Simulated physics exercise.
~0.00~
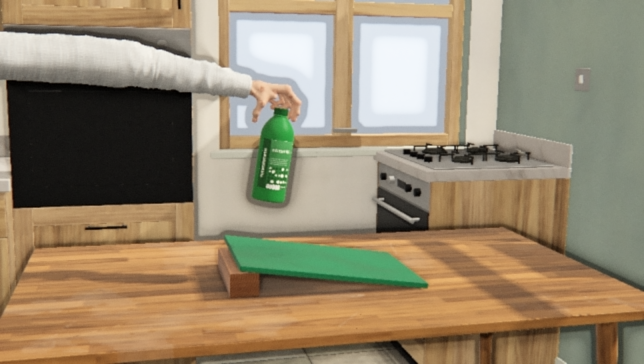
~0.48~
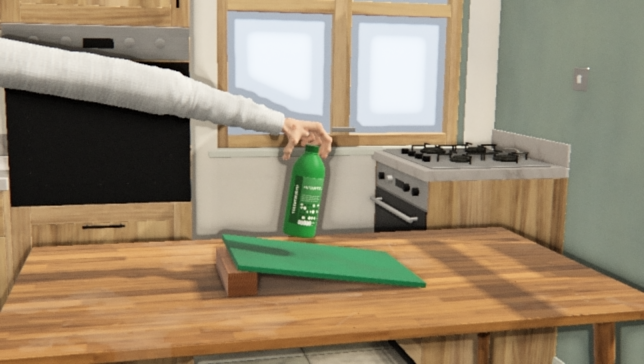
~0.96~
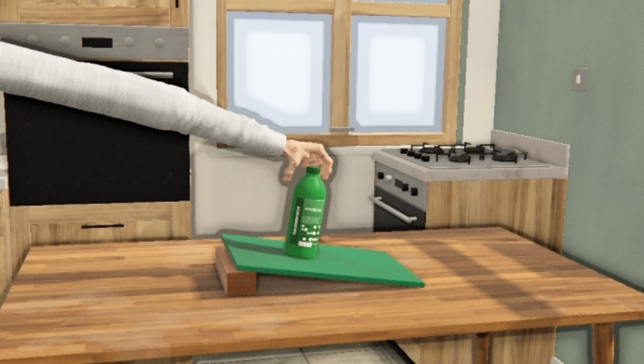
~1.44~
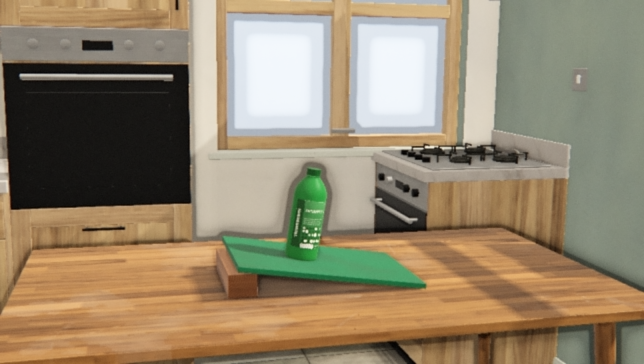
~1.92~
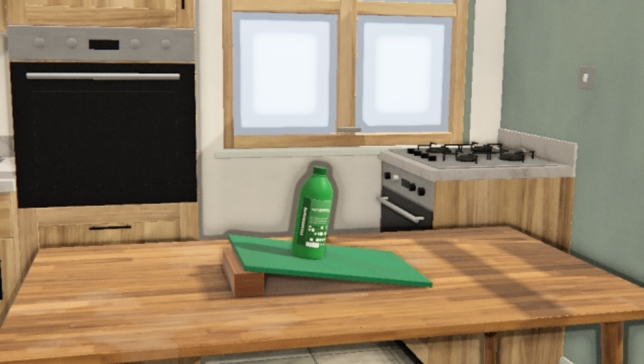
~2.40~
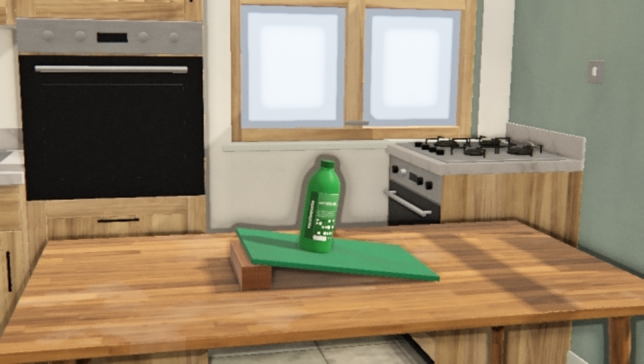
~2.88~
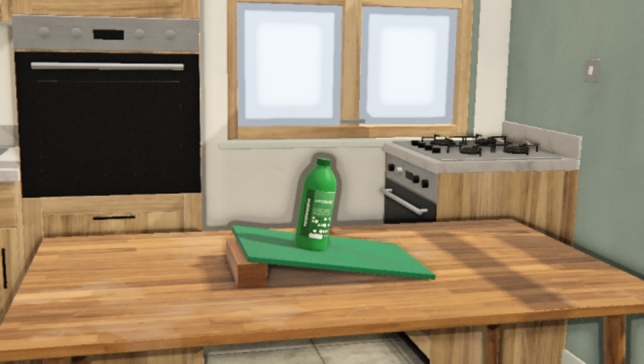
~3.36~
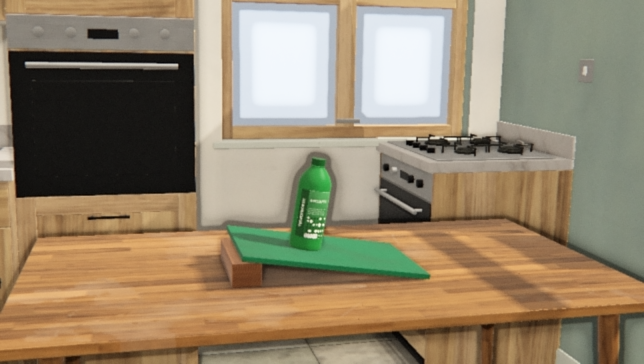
Green bottle being lowered by a hand onto a sloping green board, then staying put, slightly tilted, after the hand withdraws.
